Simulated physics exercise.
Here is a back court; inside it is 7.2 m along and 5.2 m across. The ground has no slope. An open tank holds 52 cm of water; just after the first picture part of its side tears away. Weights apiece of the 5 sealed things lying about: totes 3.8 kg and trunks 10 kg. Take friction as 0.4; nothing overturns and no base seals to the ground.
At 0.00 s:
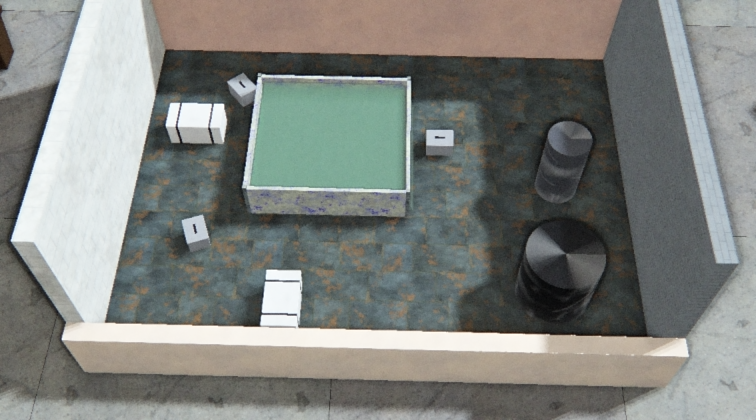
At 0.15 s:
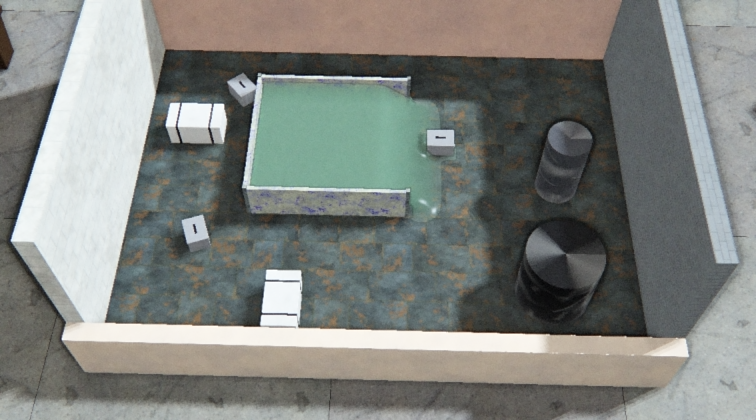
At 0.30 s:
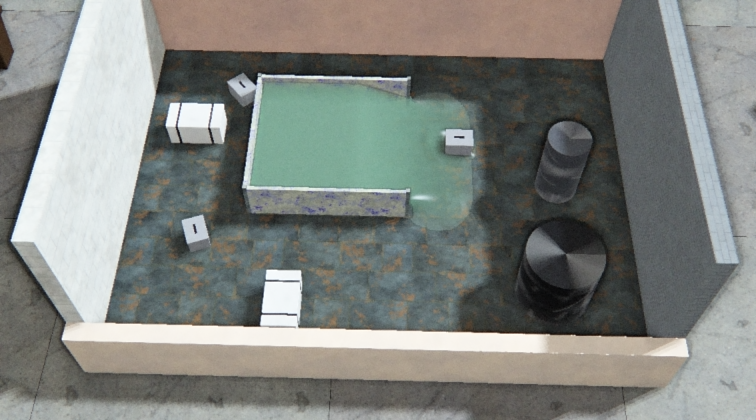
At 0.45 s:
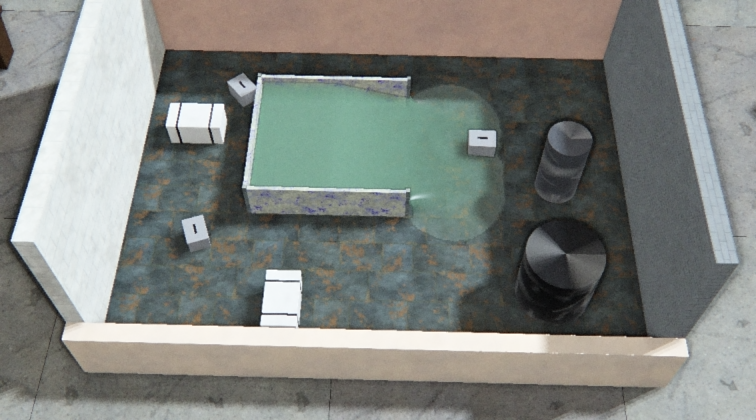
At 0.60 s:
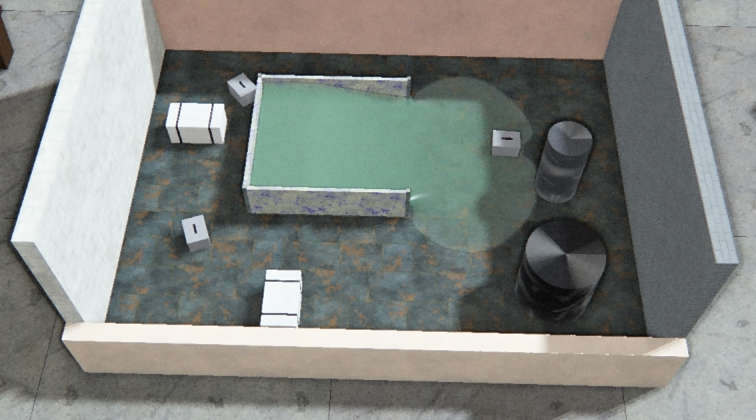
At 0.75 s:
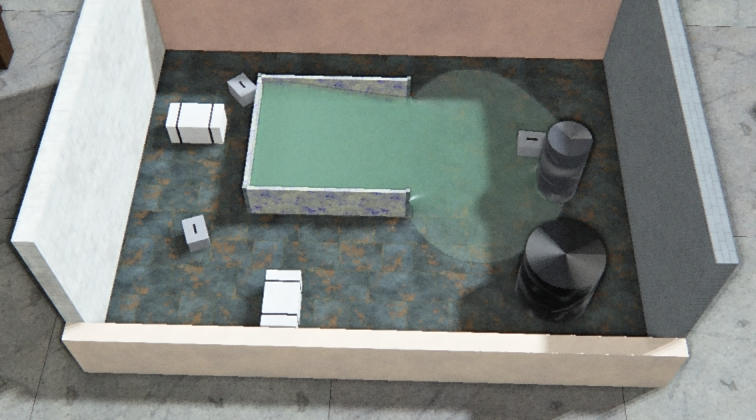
Green water spreading from the open right side of a tank across a walled court, pushing one small box toward dark cylinders.
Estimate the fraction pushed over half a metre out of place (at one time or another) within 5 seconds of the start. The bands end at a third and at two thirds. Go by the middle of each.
That comes to under a third.
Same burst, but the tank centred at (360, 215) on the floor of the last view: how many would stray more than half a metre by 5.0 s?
Then 1.
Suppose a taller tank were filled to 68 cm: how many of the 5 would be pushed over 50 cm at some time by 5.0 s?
Then 3.
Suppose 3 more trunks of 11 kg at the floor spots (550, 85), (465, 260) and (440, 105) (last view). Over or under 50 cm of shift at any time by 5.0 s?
In turn: Past it, more, past it.
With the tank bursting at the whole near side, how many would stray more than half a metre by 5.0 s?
Then 4.
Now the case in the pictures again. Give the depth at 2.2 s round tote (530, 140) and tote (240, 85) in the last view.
Roughly 9 and 0 cm.
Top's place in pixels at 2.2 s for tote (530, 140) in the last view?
Around (606, 174).
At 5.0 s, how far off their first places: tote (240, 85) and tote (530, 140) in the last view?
In that order: 0 cm, 250 cm.
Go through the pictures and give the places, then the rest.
In the first frame, a tote at (440, 138), on the bottom; a tote at (195, 229) rests on the ground; 4.5 m2 under water; 0 of 5 have shifted.
In the second frame, a tote at (441, 138), on the bottom; a tote at (195, 229) rests on the ground; water covers 5.4 m2; 0 of 5 have shifted.
In the third frame, a tote at (459, 137), on the bottom, 29 cm from its start; a tote at (195, 229), on the bottom; water covers 6.5 m2; 1 of 5 have shifted.
In the fourth frame, a tote at (483, 138) rests on the ground, 63 cm from its start; a tote at (195, 229), on the bottom; water covers 7.9 m2; 1 of 5 have shifted.
In the fifth frame, a tote at (507, 139), on the bottom, 99 cm from its start; a tote at (195, 229) rests on the ground; water covers 9.5 m2; 1 of 5 have shifted.
In the sixth frame, a tote at (532, 139), on the bottom, 137 cm from its start; a tote at (195, 229), on the bottom; water covers 10.9 m2; 1 of 5 have shifted.
After 1.1 s 1 of 5 are over 50 cm from their spots; 1 afloat.
After 2.2 s 1 of 5 are over 50 cm from their spots; 1 afloat.
After 3.5 s 1 of 5 are over 50 cm from their spots; 1 afloat.
After 5.0 s 1 of 5 are over 50 cm from their spots, and 1 have been at some point; 1 afloat.
